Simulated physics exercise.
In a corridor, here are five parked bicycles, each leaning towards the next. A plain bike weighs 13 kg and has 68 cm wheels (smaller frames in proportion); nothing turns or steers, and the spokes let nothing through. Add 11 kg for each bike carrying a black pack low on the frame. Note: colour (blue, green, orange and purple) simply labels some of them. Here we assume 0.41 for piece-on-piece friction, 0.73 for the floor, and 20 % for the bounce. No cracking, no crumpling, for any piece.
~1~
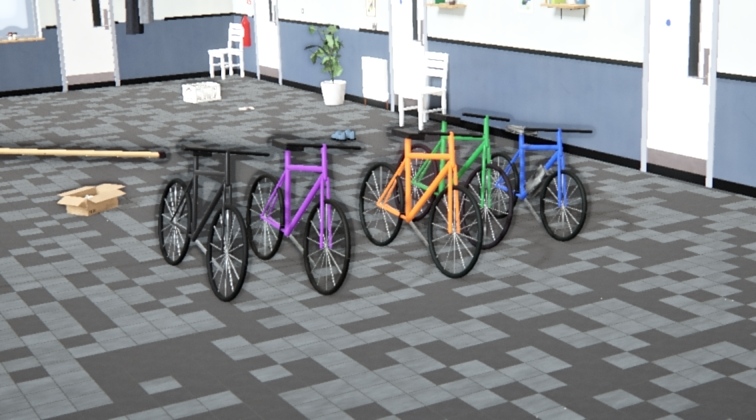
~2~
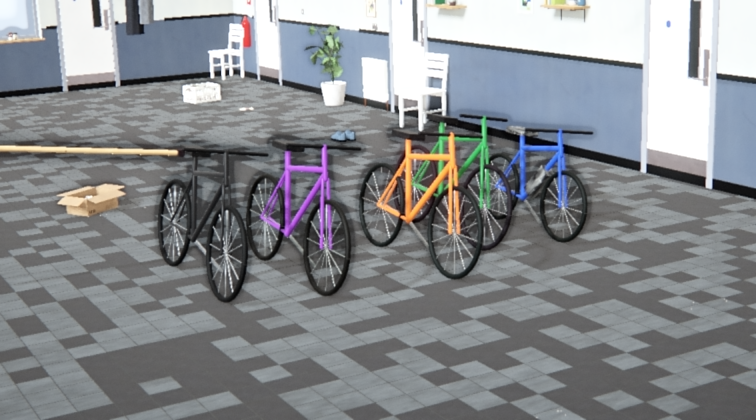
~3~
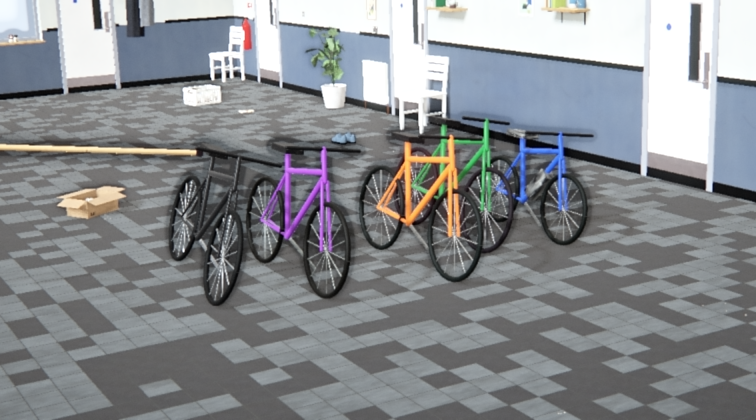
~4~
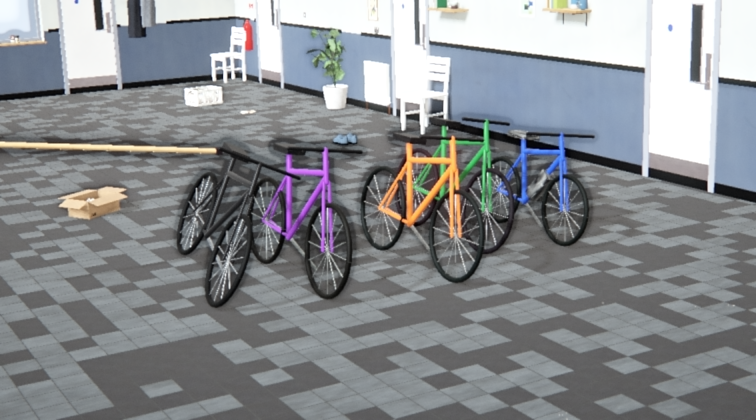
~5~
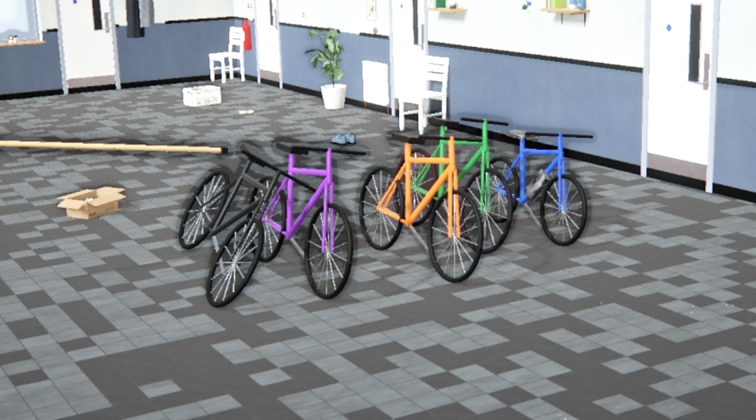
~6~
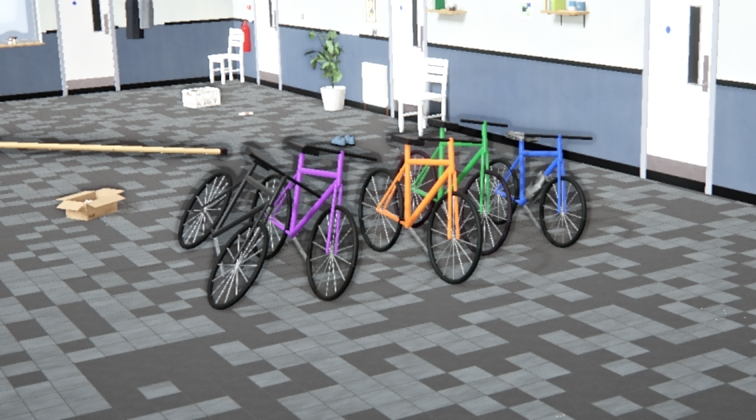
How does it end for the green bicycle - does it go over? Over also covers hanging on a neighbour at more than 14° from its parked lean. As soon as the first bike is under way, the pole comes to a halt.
Gone.
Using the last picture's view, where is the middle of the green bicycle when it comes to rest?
It finishes near pixel (563, 191) of the last picture.
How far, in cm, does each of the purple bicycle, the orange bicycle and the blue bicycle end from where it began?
Distances in cm - purple: 60; orange: 60; blue: 50.
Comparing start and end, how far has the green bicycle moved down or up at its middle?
At the end it is roughly 20 cm lower than at the start.
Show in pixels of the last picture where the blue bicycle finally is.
Near pixel (590, 197).
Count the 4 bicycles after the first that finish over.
4.
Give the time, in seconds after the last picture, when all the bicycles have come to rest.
Time: About 3.0 s.
Then, 0.48 s on from the sixth picture, 1 of the 4 other bicycles over; green bicycle unmoved; purple bicycle tipped 31°.
Then, 0.96 s on from the sixth picture, 2 of the 4 other bicycles over; green bicycle unmoved; purple bicycle tipped 72°.
Then, 1.88 s on from the sixth picture, 4 of the 4 other bicycles over; green bicycle tipped 38°; purple bicycle tipped 73°.
Then, 2.42 s on from the sixth picture, 4 of the 4 other bicycles over; green bicycle tipped 65°; orange bicycle tipped 73°.
Finally, 4 of the 4 other bicycles over; green bicycle tipped 71°; blue bicycle tipped 75°; orange bicycle tipped 73°. Not one is left standing. Seen by the last camera, middles, green bicycle near (563, 191), blue bicycle near (590, 197).
